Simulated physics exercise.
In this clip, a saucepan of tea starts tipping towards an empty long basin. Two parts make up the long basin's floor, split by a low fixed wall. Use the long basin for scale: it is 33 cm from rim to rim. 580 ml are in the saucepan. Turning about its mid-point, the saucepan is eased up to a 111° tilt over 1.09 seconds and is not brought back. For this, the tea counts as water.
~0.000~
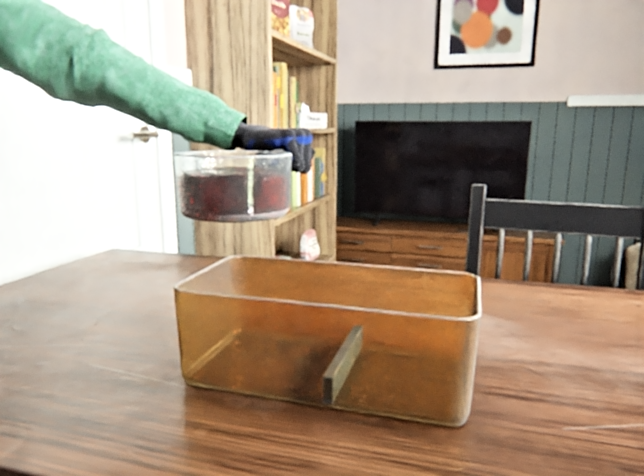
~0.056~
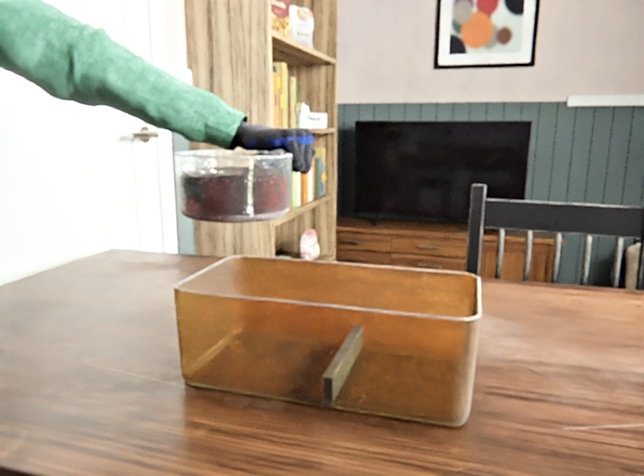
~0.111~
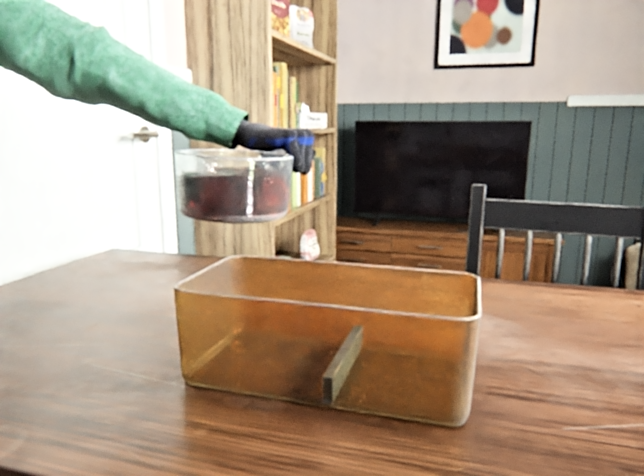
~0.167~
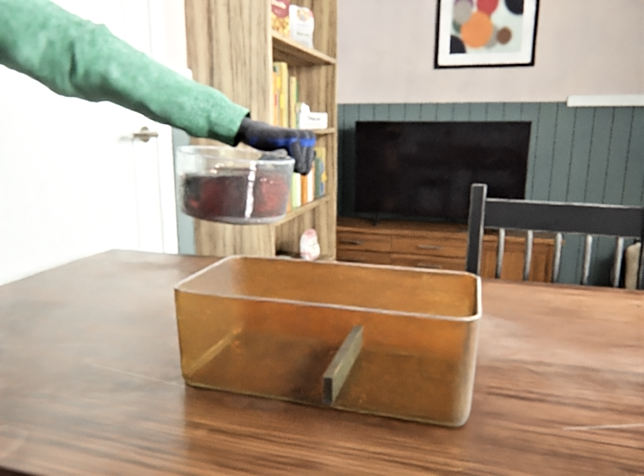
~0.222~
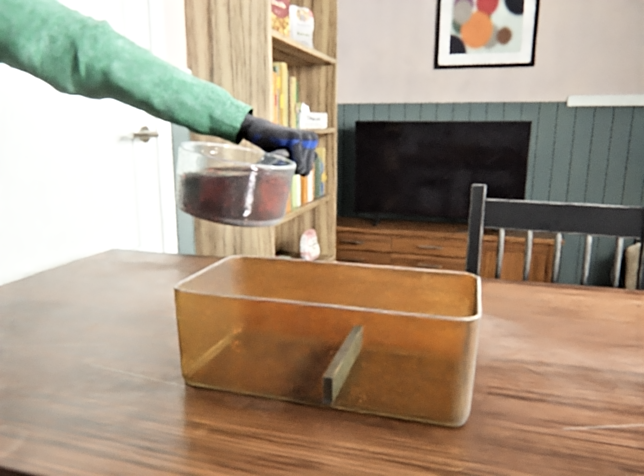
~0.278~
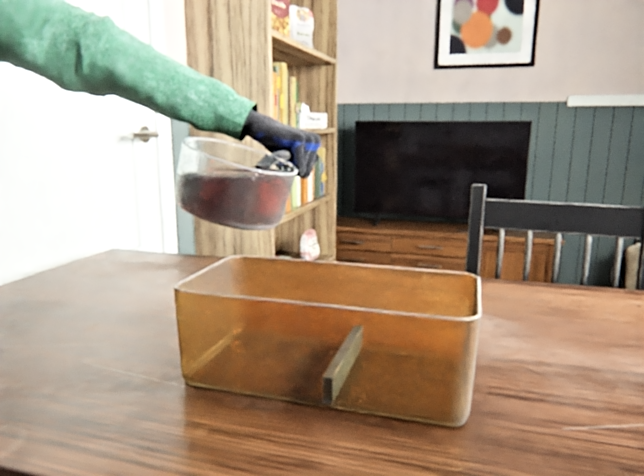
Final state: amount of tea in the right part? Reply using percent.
Approximately 32 %.
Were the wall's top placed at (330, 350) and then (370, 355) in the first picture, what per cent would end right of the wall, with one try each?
Some 55 in a hundred, then some 10 in a hundred.
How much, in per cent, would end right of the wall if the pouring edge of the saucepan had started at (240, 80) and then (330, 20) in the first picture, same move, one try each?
The first try gives 10 percent and the second 85 percent.
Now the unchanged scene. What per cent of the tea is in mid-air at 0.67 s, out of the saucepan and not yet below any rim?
Estimate: About 32 % of all of it.
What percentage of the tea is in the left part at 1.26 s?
I'd put it near 68 percent.
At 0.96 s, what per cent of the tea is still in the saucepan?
I reckon near 7 per cent still sits there.
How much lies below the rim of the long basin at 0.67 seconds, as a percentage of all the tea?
20 %, roughly.
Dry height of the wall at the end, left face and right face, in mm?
On the left it's about 16 mm; on the right, about 22 mm.
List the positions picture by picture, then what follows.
In the first frame, it leans 0°; its right rim is at (287, 157); the tea meets the walls at (190, 170) and (286, 174); the long basin's rim runs from (204, 271) to (479, 296); the wall's top is at (345, 349).
In the second frame, it leans 1°; its right rim is at (287, 158); the tea meets the walls at (190, 170) and (287, 174).
In the third frame, it leans 3°; its right rim is at (288, 160); the tea meets the walls at (191, 170) and (287, 174).
In the fourth frame, it leans 6°; its right rim is at (289, 163); the tea meets the walls at (190, 170) and (288, 175).
In the fifth frame, it leans 11°; its right rim is at (291, 168); the tea meets the walls at (191, 170) and (289, 176).
In the sixth frame, it leans 17°; its right rim is at (292, 175); the tea meets the walls at (191, 170) and (291, 176).
By 0.67 s the tilt is 75° and 49 per cent is still to pour, 14 is left of the wall and 5 right of it.
By 0.96 s the tilt is 107° and 7 per cent is still to pour, 58 is left of the wall and 29 right of it.
By 1.26 s the tilt is 111° and 0 per cent is still to pour, 67 is left of the wall and 31 right of it.
By 1.59 s the tilt is 111° and 0 per cent is still to pour, 67 is left of the wall and 32 right of it.
At rest 67 per cent lies left of the wall, 32 right of it and 1 outside.
